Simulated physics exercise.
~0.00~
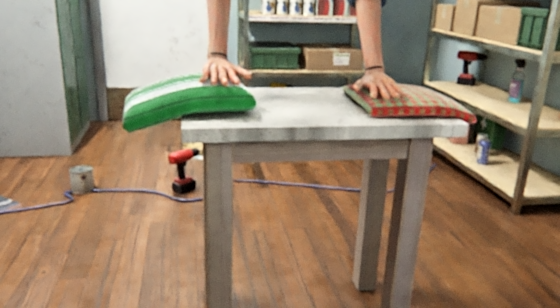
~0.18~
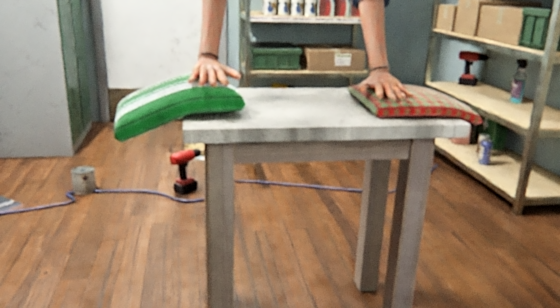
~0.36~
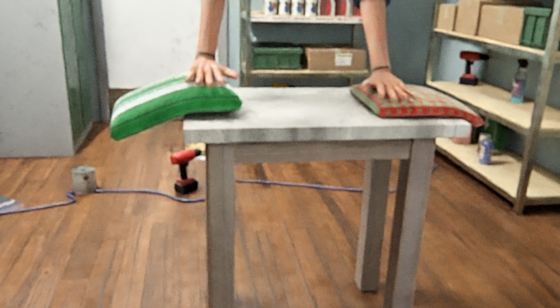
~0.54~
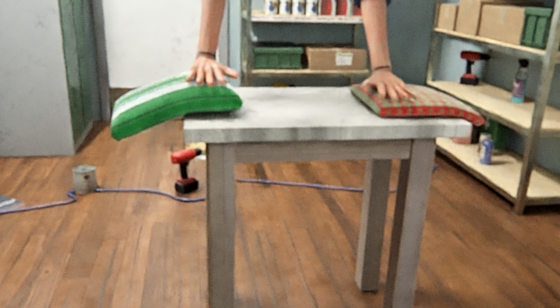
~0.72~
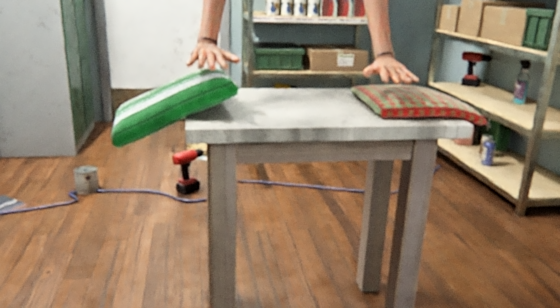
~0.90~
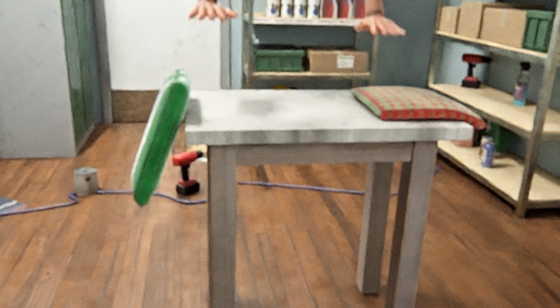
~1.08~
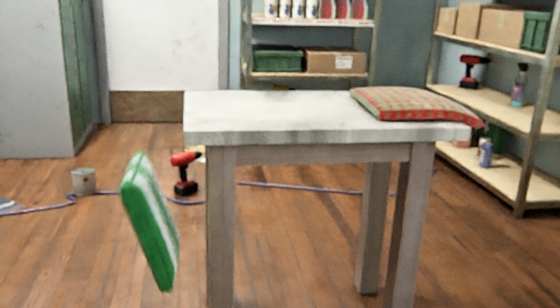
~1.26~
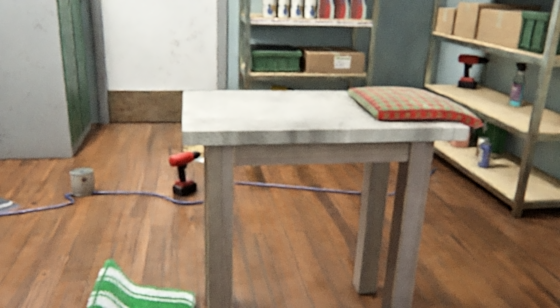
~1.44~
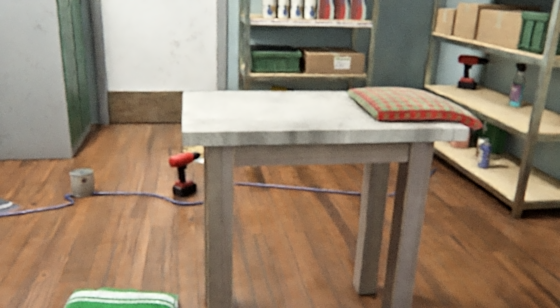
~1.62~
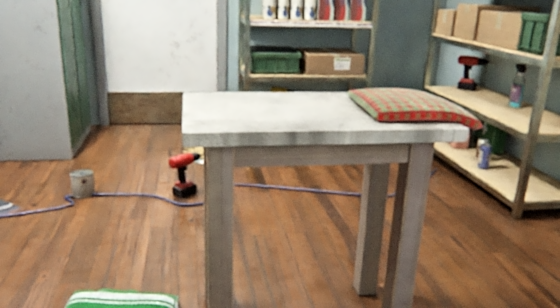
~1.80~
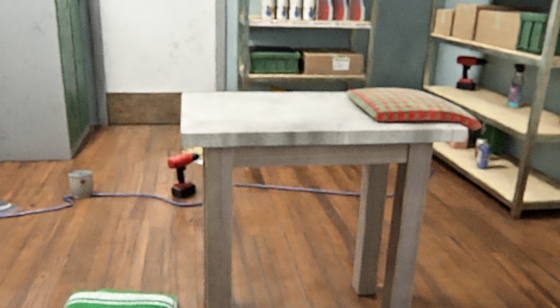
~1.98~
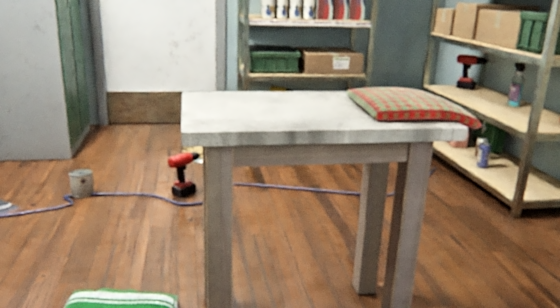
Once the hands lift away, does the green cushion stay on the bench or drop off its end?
The green cushion tips over the left end and drops to the floor, while the red seat pad stays on top.
